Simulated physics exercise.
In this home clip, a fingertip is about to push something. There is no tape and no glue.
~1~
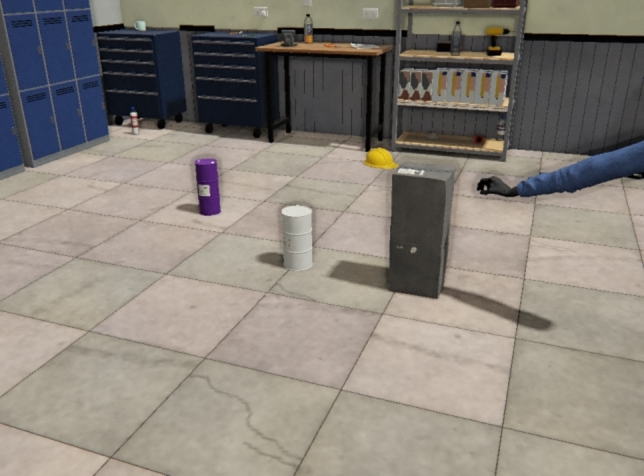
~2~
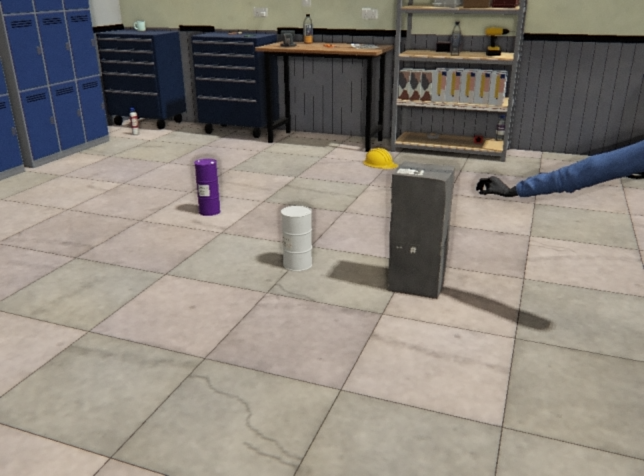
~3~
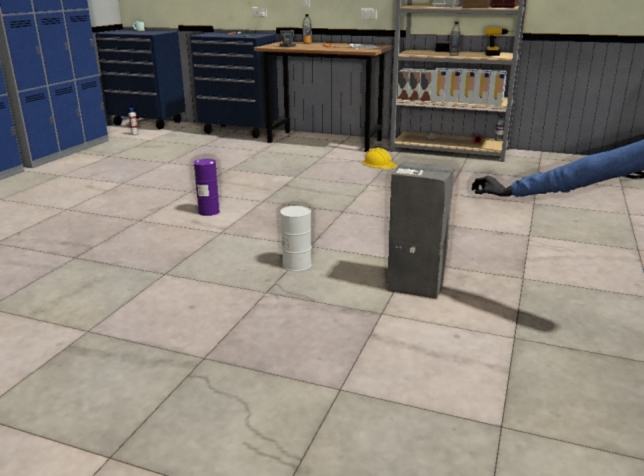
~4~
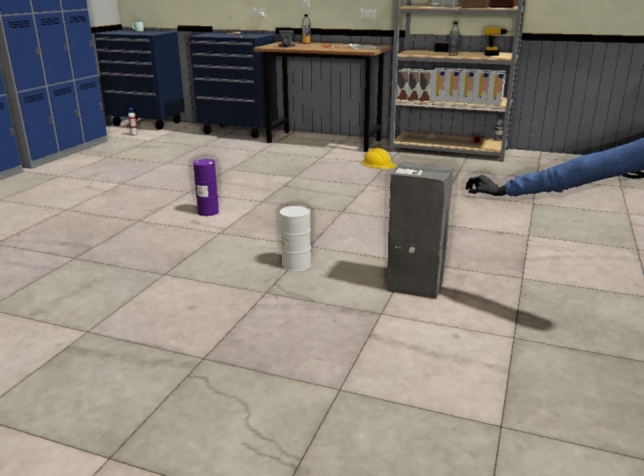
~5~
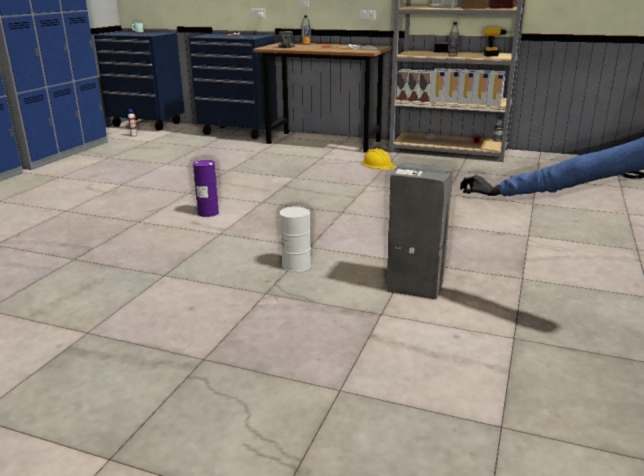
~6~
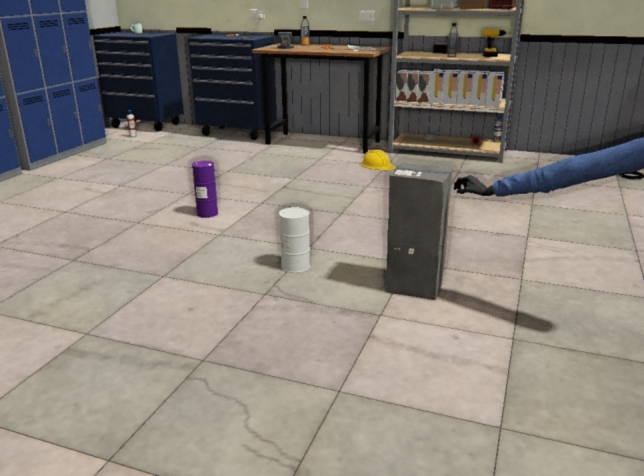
A gloved hand in a blue sleeve inching left toward a tall grey box standing near white and purple cylinders.
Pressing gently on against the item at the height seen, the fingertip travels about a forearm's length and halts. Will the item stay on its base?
Overbalances.
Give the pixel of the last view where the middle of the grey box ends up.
Close to (348, 228) in the last picture.
Then, 0.70 s later than the last frame, grey box tilted by 20° near (396, 224).
Then, 1.20 s later than the last frame, grey box tilted by 49° near (364, 226).
When it is over, lying over on the floor, grey box. End places, in pixels of the last picture, grey box near (348, 228).
